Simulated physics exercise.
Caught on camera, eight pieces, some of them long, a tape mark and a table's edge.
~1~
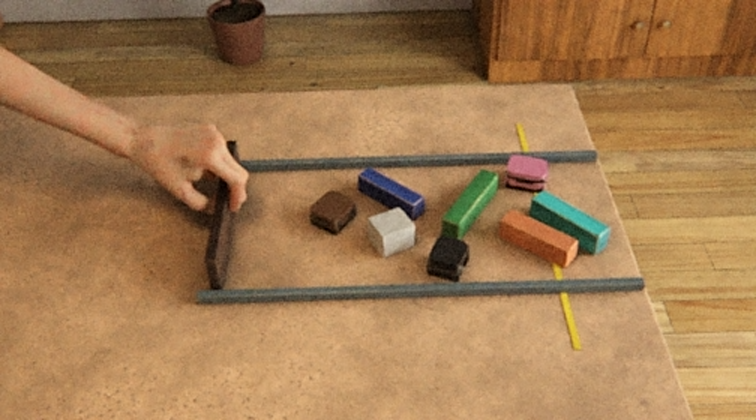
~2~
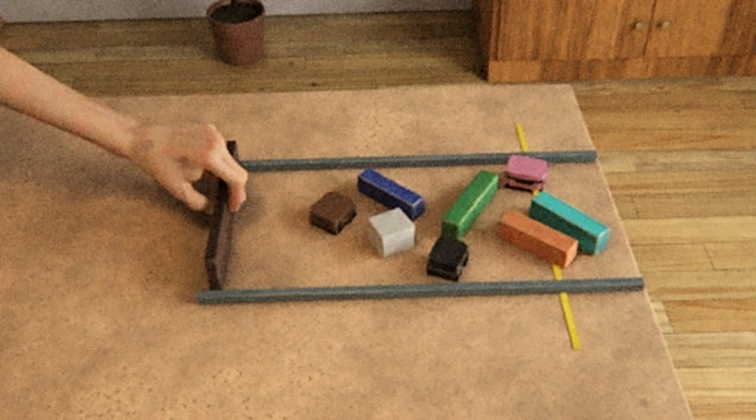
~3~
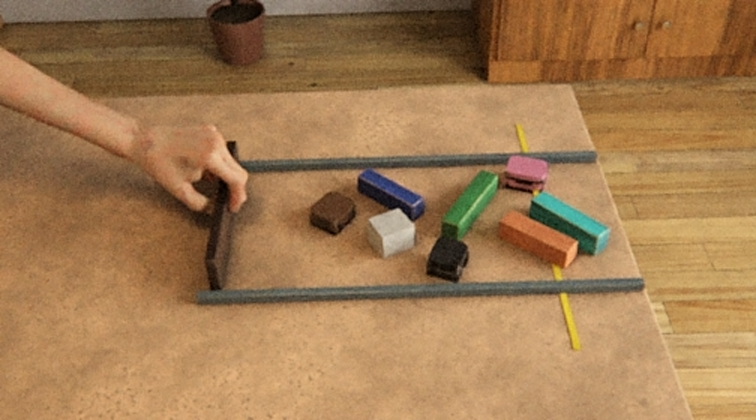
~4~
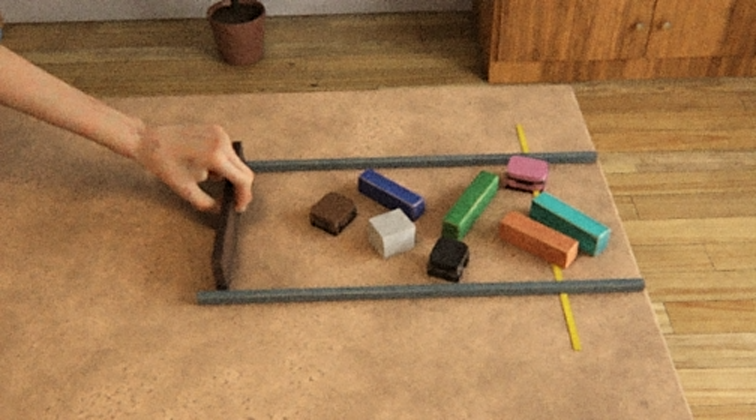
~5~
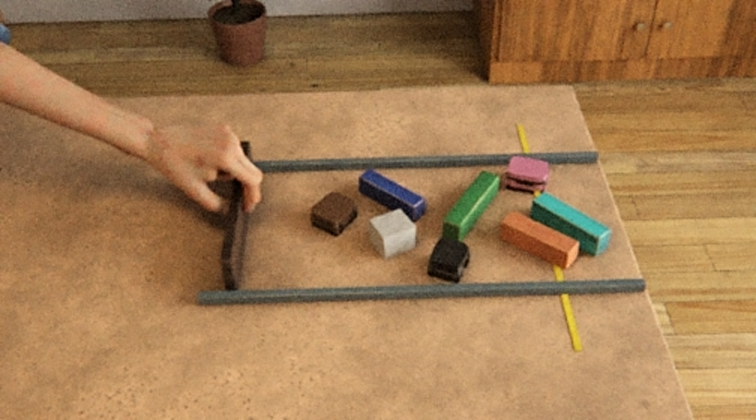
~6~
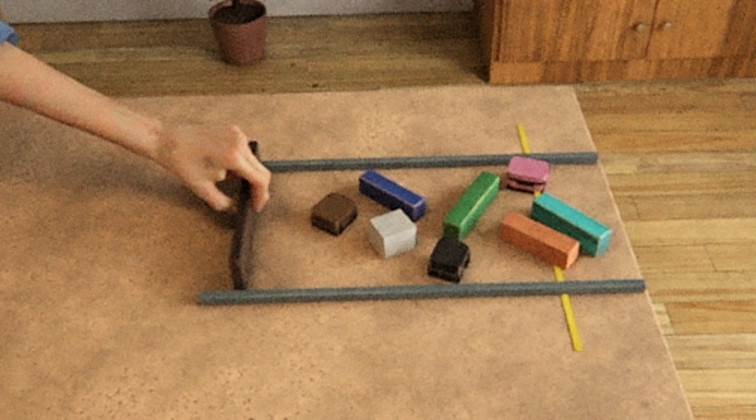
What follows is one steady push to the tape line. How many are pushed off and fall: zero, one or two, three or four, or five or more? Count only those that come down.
The number that fall off is one or two.
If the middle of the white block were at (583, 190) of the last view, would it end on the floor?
The white block goes over.
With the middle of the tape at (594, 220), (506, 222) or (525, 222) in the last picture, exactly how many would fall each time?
Down on the floor: 4, 0 and 0.
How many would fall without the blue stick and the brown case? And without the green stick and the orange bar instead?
It would be 1 and 0.
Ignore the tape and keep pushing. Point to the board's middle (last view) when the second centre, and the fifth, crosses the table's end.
At (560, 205) for the second, at (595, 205) for the fifth.
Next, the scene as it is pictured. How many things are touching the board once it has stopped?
It touches 4.
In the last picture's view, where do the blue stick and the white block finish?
About (563, 179), and the other about (570, 234).
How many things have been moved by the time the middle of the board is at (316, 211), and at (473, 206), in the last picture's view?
1 and 8.
Soon after, none off yet; turquoise stick at rest near (570, 224); pink case at rest near (528, 176); orange bar at rest near (539, 240).
Then, none off yet; turquoise stick moved a little near (603, 229); pink case moved about its own width near (545, 167); orange bar moved about its own width near (597, 250).
At rest, the number that fall off is one or two; fallen, turquoise stick.
